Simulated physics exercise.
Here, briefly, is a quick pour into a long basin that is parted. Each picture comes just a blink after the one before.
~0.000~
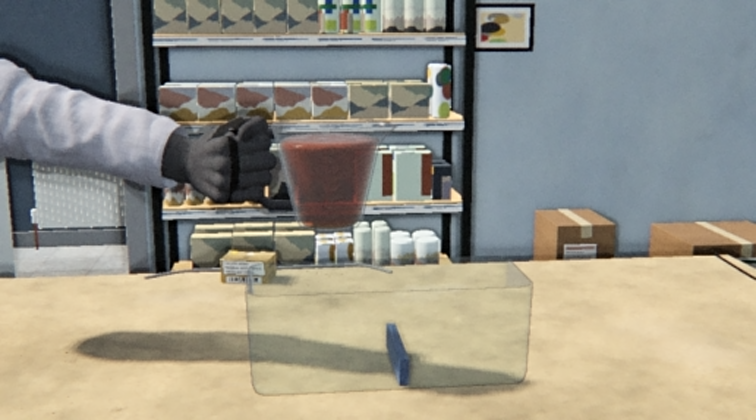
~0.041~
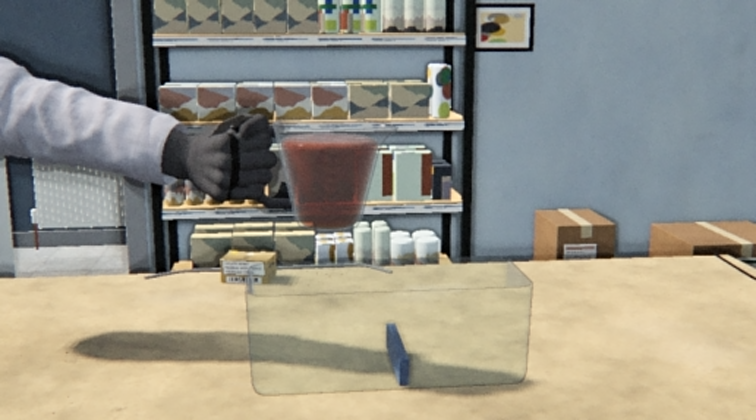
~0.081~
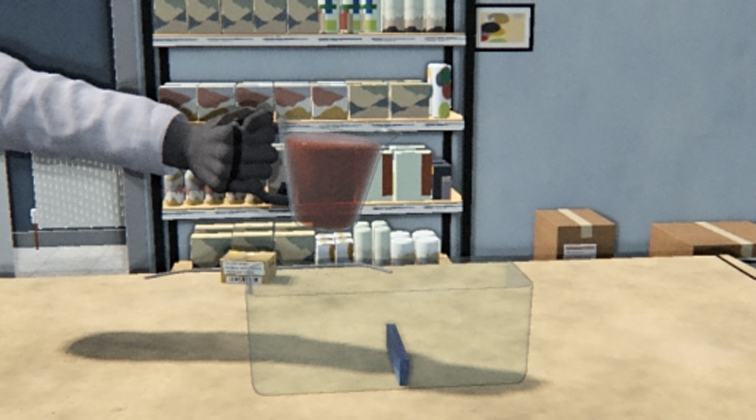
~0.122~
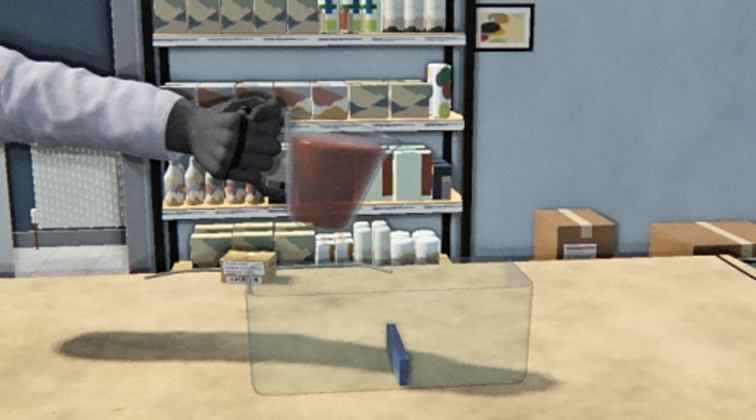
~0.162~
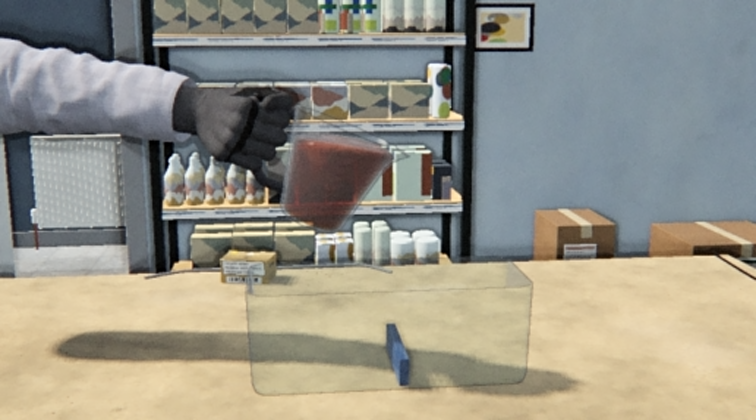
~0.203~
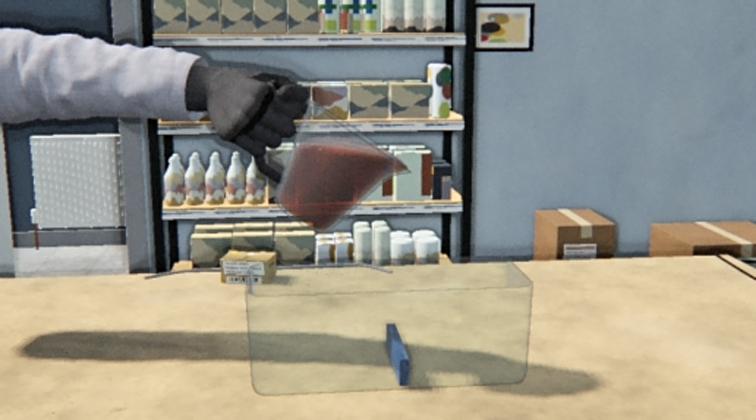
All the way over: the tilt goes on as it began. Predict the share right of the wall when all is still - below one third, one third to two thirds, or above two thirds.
Beyond two thirds.
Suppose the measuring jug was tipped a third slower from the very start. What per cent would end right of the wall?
It comes to some 85 per cent.
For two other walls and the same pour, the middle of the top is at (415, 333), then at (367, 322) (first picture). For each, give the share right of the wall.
The first one comes to 75 percent, while the second comes to 95 percent.
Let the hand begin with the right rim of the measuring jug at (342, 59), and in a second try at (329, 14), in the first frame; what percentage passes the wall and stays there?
50 % and 50 %.
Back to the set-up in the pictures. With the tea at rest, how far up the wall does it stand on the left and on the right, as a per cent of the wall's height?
10 per cent left, 90 per cent right.
A moment on, the measuring jug is tipped on its side and 40 per cent is still to pour, 0 is left of the wall and 37 right of it.
Next, the measuring jug is tipped right over and 7 per cent is still to pour, 4 is left of the wall and 71 right of it.
Then the measuring jug is tipped right over and 0 per cent is still to pour, 10 is left of the wall and 83 right of it.
Later the measuring jug is tipped right over and 0 per cent is still to pour, 12 is left of the wall and 83 right of it.
At rest 13 per cent lies left of the wall, 82 right of it and 5 outside.
